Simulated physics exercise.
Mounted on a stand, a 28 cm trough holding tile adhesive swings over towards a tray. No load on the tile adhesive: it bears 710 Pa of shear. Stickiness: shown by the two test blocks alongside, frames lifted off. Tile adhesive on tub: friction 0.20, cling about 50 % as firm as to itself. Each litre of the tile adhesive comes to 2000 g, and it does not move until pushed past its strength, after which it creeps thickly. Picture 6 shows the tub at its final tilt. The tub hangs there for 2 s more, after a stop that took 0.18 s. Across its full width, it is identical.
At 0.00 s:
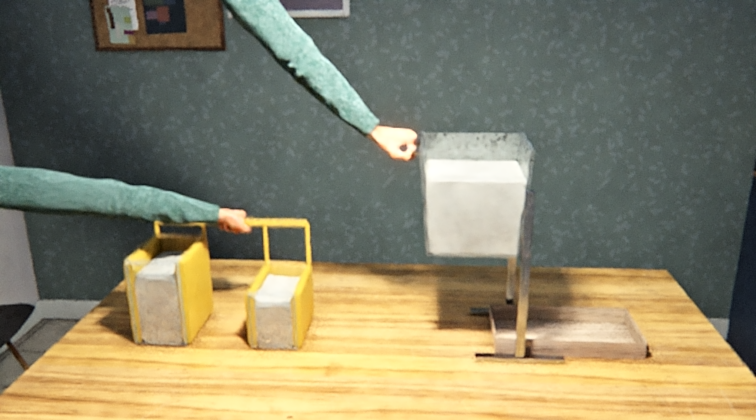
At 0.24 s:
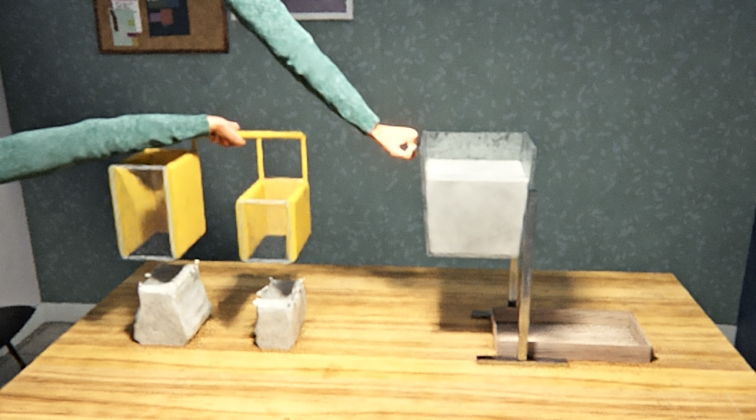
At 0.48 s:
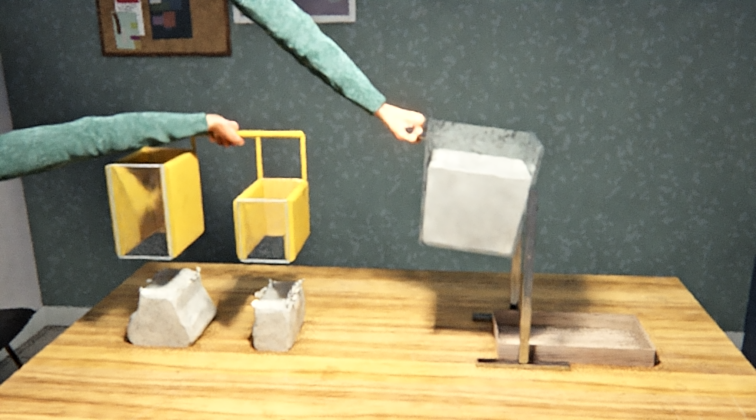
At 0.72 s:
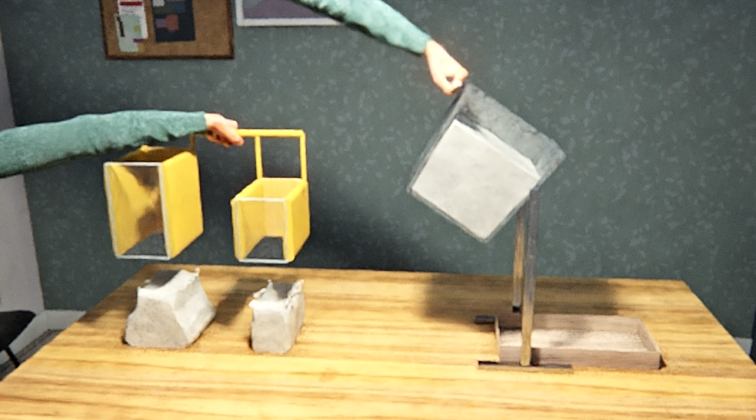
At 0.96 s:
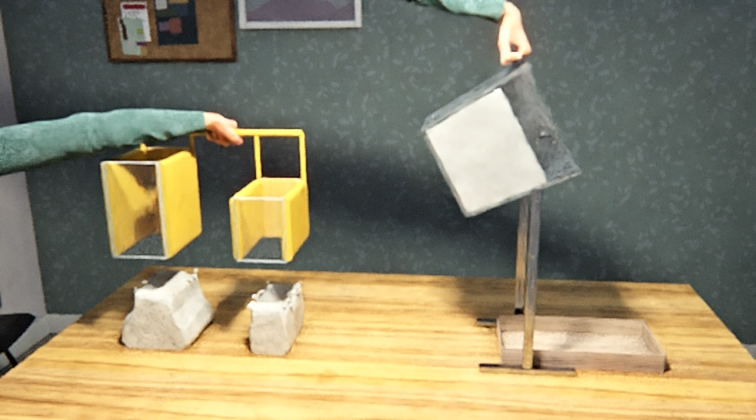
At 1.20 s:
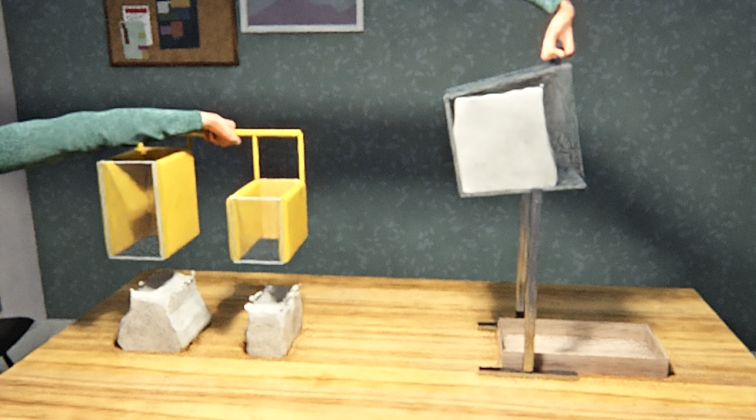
A sleeved hand swung a clear tub of thick, pale paste over on its stand until it lay nearly sideways, after another hand had lifted two yellow holders off grey blocks, the left one slumping slightly.
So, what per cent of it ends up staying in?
Expect roughly 100 %.
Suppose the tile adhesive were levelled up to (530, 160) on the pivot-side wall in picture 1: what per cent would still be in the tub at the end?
In that case, around 80 percent.
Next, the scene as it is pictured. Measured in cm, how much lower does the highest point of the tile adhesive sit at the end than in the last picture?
4 cm.
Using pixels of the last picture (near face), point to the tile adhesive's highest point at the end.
Looking at the last picture, I'd put it at about (483, 105).
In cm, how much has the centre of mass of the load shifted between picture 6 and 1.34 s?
Something like 2 cm, I'd say.
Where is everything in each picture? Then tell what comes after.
In the first frame, handle-side rim at (423, 150), tilt 0 degrees; crest of the tile adhesive at (507, 181); block heights 21 cm, 14 cm (left to right).
In the second frame, handle-side rim at (424, 148), tilt 0 degrees; crest of the tile adhesive at (508, 180); block heights 18 cm, 14 cm (left to right).
In the third frame, handle-side rim at (431, 133), tilt 8 degrees; crest of the tile adhesive at (435, 166); block heights 16 cm, 14 cm (left to right).
In the fourth frame, handle-side rim at (471, 91), tilt 34 degrees; crest of the tile adhesive at (454, 124); block heights 16 cm, 14 cm (left to right).
In the fifth frame, handle-side rim at (530, 68), tilt 62 degrees; crest of the tile adhesive at (502, 92); block heights 16 cm, 14 cm (left to right).
In the sixth frame, handle-side rim at (570, 68), tilt 80 degrees; crest of the tile adhesive at (537, 89); block heights 16 cm, 14 cm (left to right).
After 1.34 s, the tub is at 80 degrees and holds 100 %.
After 1.51 s, the tub is at 80 degrees and holds 100 %.
After 1.68 s, the tub is at 80 degrees and holds 100 %.
After 1.85 s, the tub is at 80 degrees and holds 100 %.
After 3.20 s, the tub is at 80 degrees and holds 100 %.
